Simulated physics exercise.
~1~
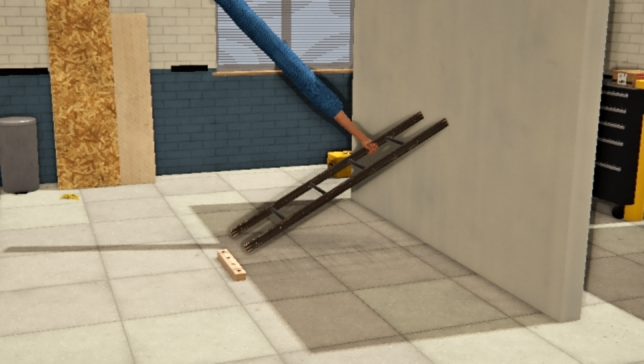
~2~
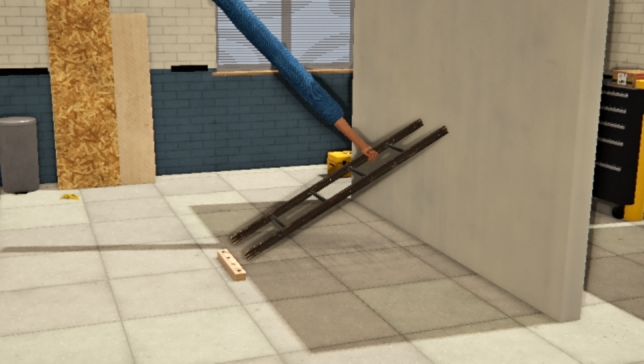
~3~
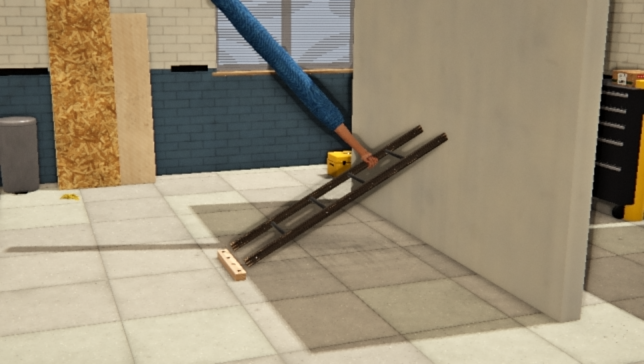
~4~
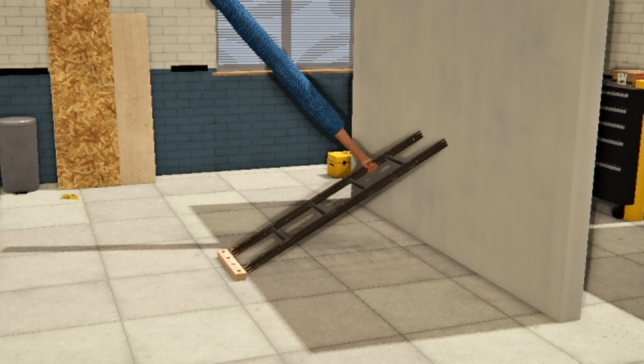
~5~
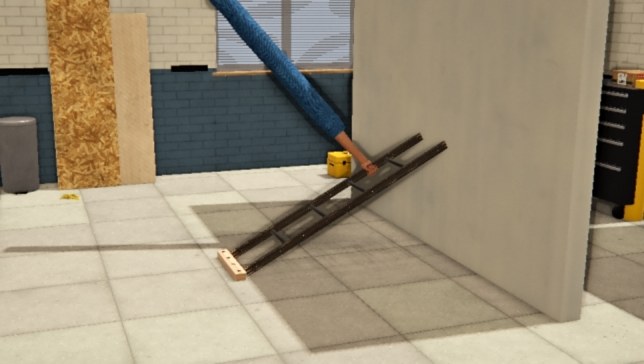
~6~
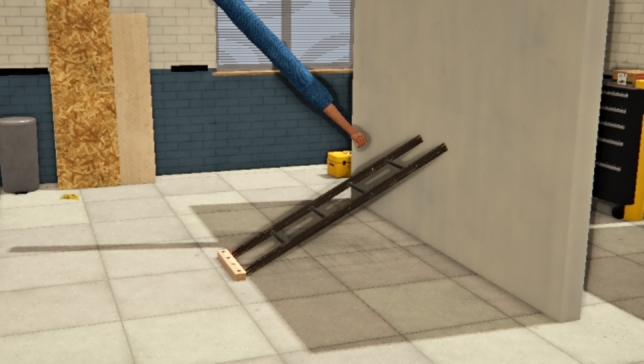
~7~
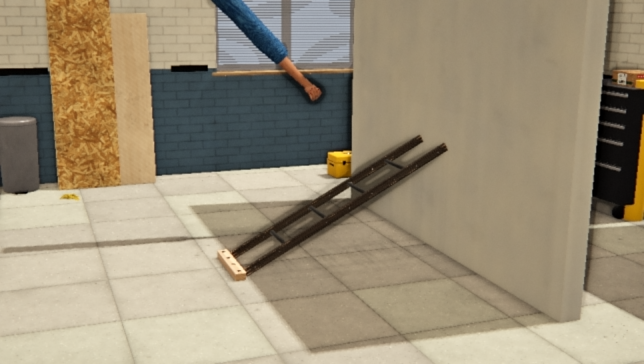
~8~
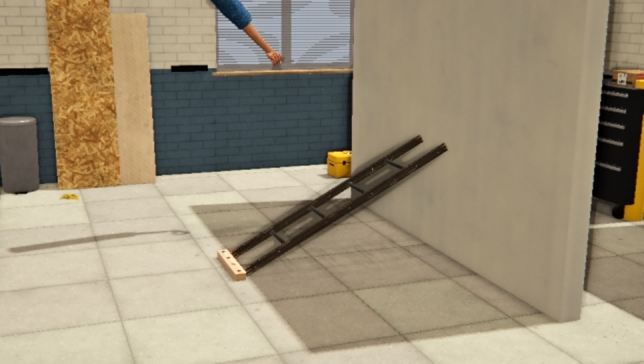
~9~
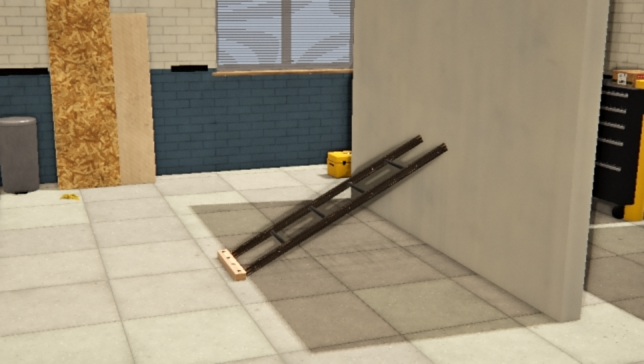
A black gate is lowered by a hand against a wooden strip and stays leaning.
